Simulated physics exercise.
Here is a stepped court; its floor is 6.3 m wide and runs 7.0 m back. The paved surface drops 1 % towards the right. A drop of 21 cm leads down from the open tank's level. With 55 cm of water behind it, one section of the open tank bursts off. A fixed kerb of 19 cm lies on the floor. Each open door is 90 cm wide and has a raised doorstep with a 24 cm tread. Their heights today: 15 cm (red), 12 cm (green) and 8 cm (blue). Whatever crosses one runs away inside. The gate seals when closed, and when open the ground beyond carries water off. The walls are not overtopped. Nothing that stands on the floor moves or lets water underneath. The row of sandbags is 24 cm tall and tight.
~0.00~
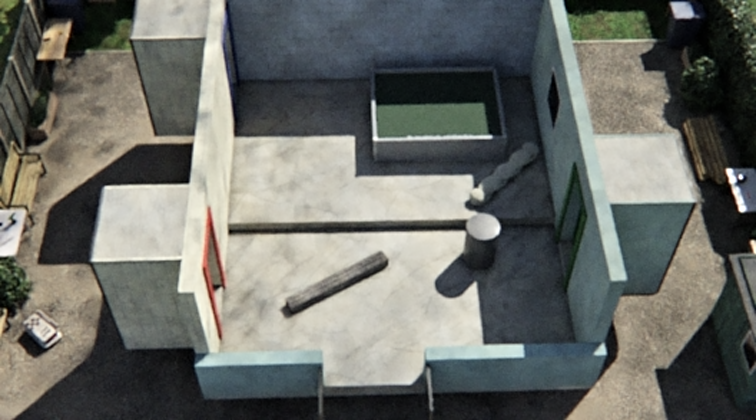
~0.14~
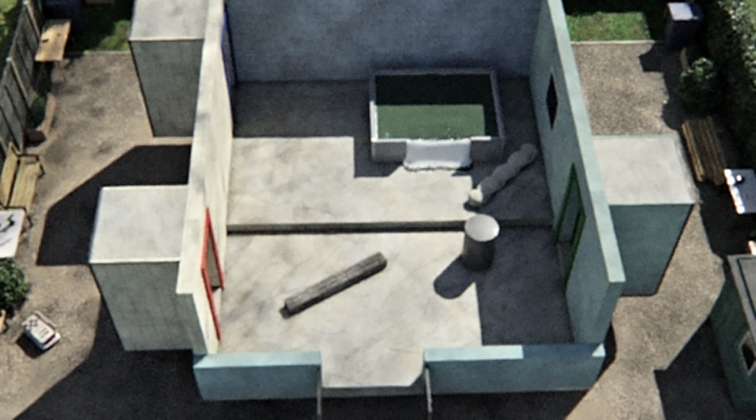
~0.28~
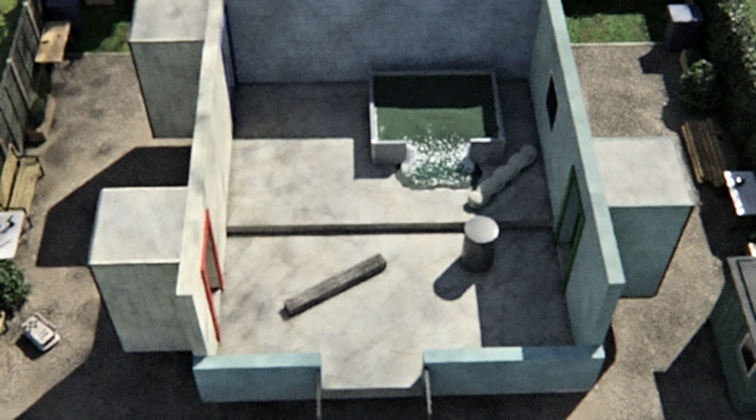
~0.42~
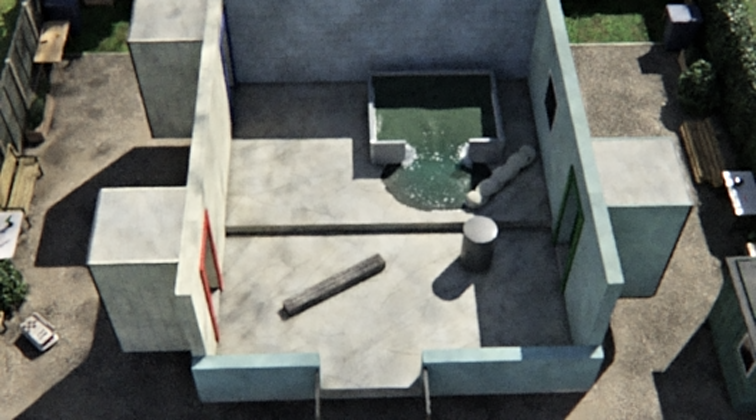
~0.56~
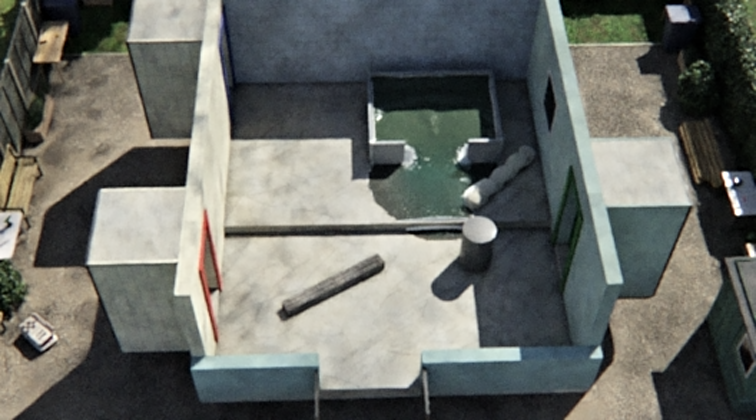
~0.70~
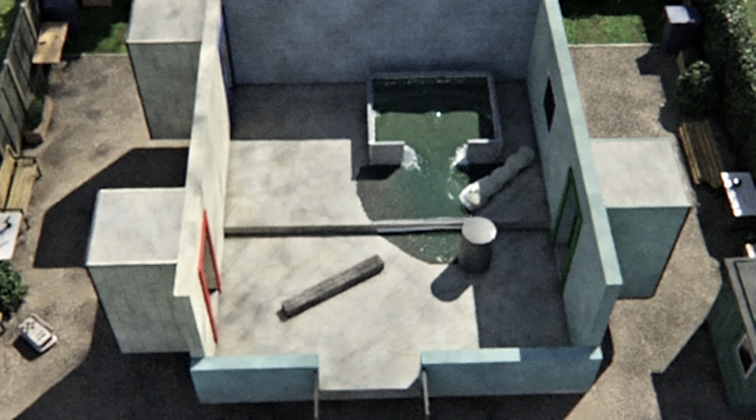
Dark green water bursts through the front of a pale open tank at the back of a walled, roofless court, seen from high above by a camera that stays still. A red-framed door stands on the left, a green one on the right, with a grey beam, a cylinder and a lumpy pale roll between. The water foams, fans across the upper floor, then slips over the low step near the cylinder.
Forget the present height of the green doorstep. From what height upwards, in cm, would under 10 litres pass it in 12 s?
About 8.5 cm.
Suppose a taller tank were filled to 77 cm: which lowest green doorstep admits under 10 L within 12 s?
About 13.5 cm.
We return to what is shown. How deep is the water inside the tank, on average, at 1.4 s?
About 38 cm.
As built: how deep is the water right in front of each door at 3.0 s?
In cm: Red 3, green 10, blue 0.
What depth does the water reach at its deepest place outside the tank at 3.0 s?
Roughly 22 cm.
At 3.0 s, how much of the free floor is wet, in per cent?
About 45 per cent.
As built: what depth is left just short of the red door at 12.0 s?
About 3.0 cm.
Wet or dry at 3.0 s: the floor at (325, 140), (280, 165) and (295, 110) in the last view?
In that order: Dry, not reached, still dry.
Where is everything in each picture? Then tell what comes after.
In the first picture, the open tank at (437, 105) is whole and still, 55 cm deep; the green door at (570, 232) is dry.
In the second picture, the gap is at (438, 154), the front 0.2 m out at (408, 169); the back of the open tank holds 55 cm.
In the third picture, the gap is at (437, 156), the front 0.7 m out at (412, 187); the back of the open tank holds 55 cm.
In the fourth picture, the gap is at (436, 156), the front 1.2 m out at (422, 208); the back of the open tank holds 55 cm.
In the fifth picture, the front is at (432, 237), 1.7 m from the gap at (435, 156); 2.8 m2 of floor is wet, 54 cm left at the back.
In the sixth picture, the gap is at (435, 156), the front 2.3 m out at (433, 261); the back of the open tank holds 48 cm; 1.7 m in a straight line remain to the green door at (566, 235).
After 1.4 s water covers 20 % of the floor, deepest (36 cm) near (466, 196); it has not reached the green door.
After 3.0 s water covers 45 % of the floor, deepest (22 cm) near (466, 196); 10 cm at the green door, 0 litres in over its 12 cm doorstep.
After 12.0 s water covers 65 % of the floor, deepest (14 cm) near (567, 372); 7 cm at the green door, 0 litres in over its 12 cm doorstep.
At the green door as built, the water arrived by 1.9 s and peaked near 11 cm at 8.2 s.
With a doorstep of 7 cm, 33 litres would have come in within the 12 s; with 10 cm, 3 litres. So under 10 litres takes about 8.5 cm.
